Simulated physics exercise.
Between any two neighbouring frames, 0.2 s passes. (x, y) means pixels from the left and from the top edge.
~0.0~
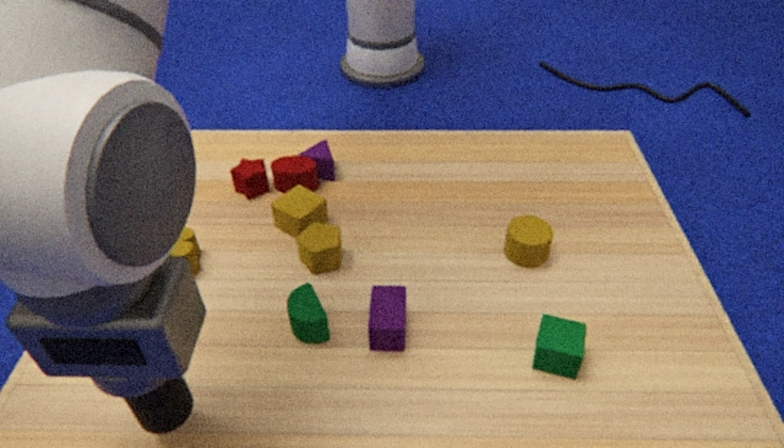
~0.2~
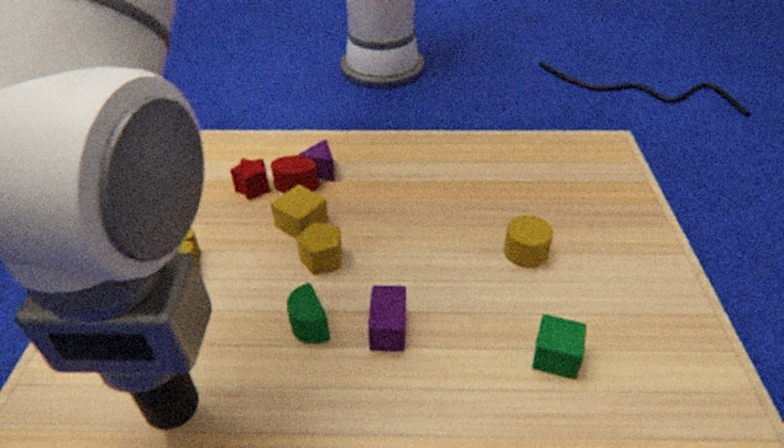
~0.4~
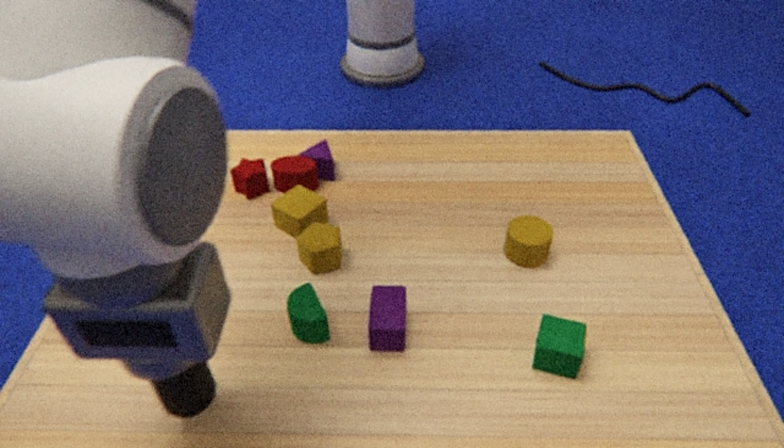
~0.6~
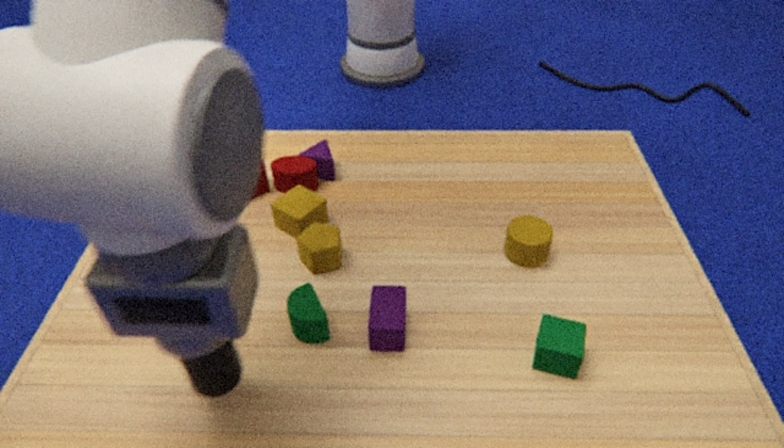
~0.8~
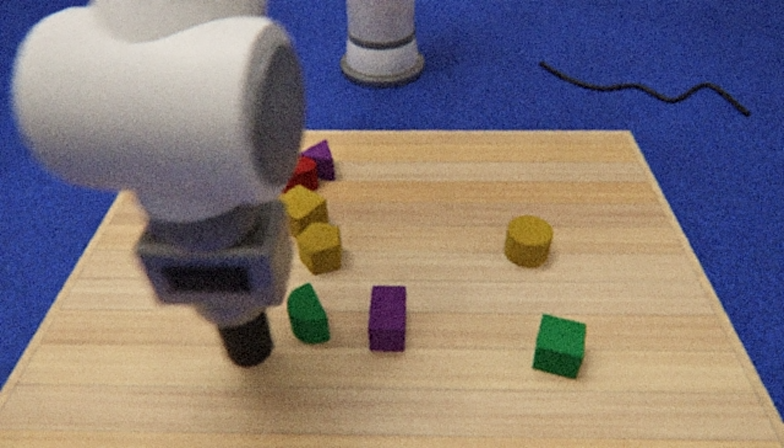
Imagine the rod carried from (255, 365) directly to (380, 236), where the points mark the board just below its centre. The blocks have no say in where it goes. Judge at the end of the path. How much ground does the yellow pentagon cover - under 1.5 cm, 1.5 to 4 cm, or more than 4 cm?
It falls in the 1.5 to 4 cm band.
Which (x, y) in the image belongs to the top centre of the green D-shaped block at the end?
Its top middle is near (372, 267).
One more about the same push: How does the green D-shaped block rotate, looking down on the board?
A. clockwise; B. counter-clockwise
My pick is A.
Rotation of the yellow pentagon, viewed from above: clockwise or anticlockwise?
Counter-clockwise, from overhead.
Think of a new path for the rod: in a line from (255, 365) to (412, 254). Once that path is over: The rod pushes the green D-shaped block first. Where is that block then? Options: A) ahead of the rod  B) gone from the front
(A)
The first path, step by step. One third of the way, rod (301, 299); green D-shaped block (340, 281), turned 35° clockwise.
Two thirds of the way, rod (343, 257); green D-shaped block (372, 267), turned 75° clockwise; yellow pentagon (322, 227), turned 25° anticlockwise.
At the end, rod (379, 220); green D-shaped block (372, 267), turned 75° clockwise; yellow pentagon (322, 223), turned 35° anticlockwise; purple rectangle unmoved.
